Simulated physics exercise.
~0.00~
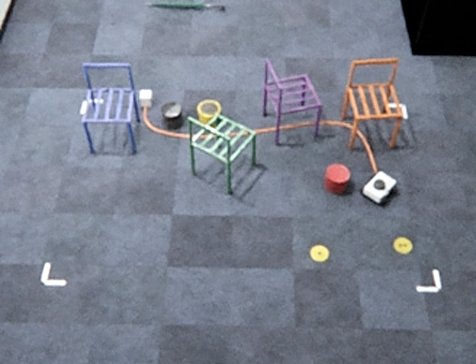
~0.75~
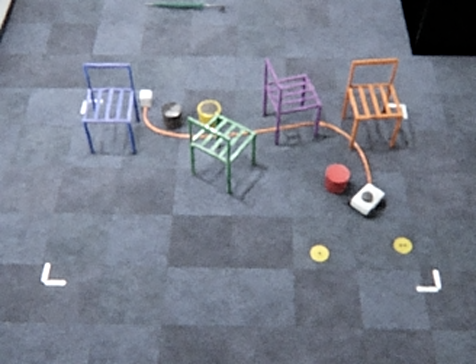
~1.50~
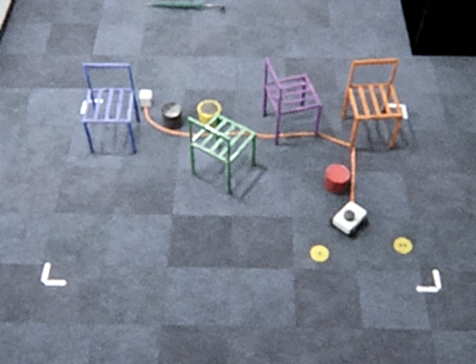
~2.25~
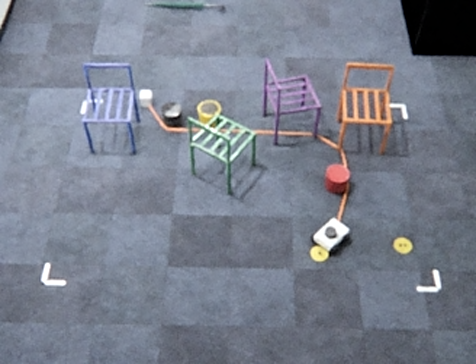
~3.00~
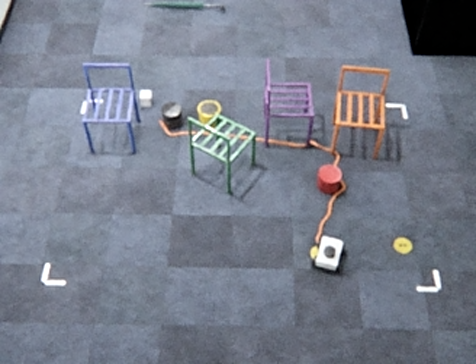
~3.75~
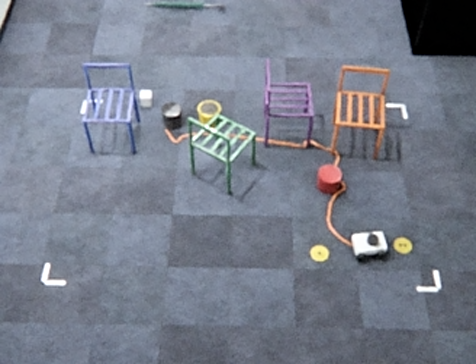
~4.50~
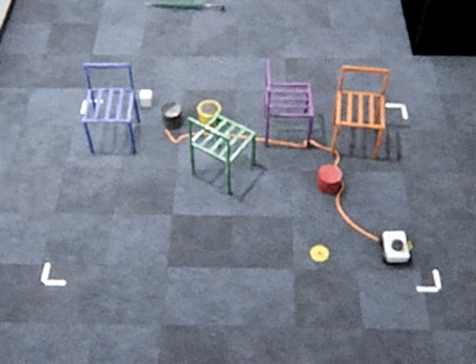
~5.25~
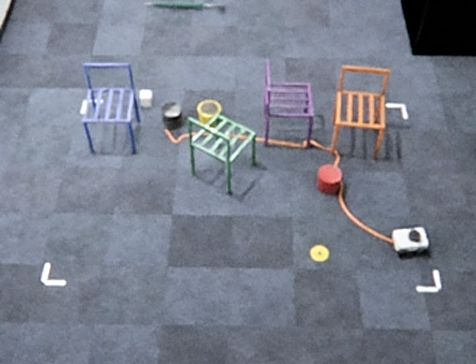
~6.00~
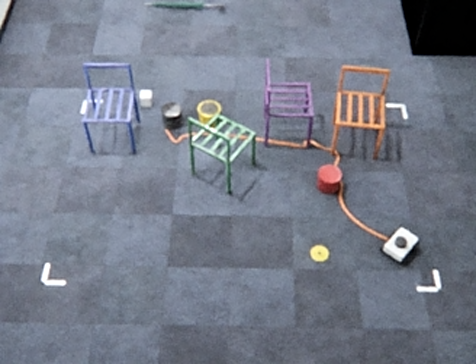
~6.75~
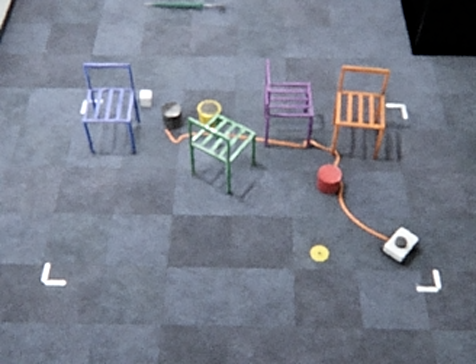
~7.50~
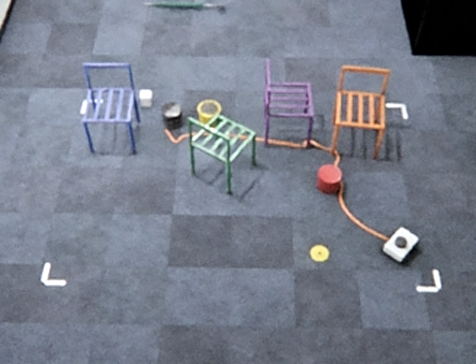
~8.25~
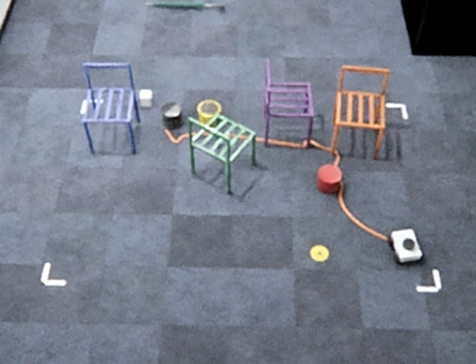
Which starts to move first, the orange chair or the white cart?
The white cart starts to move first, and the orange chair shifts only later, after the cart has driven some way down and to the left.
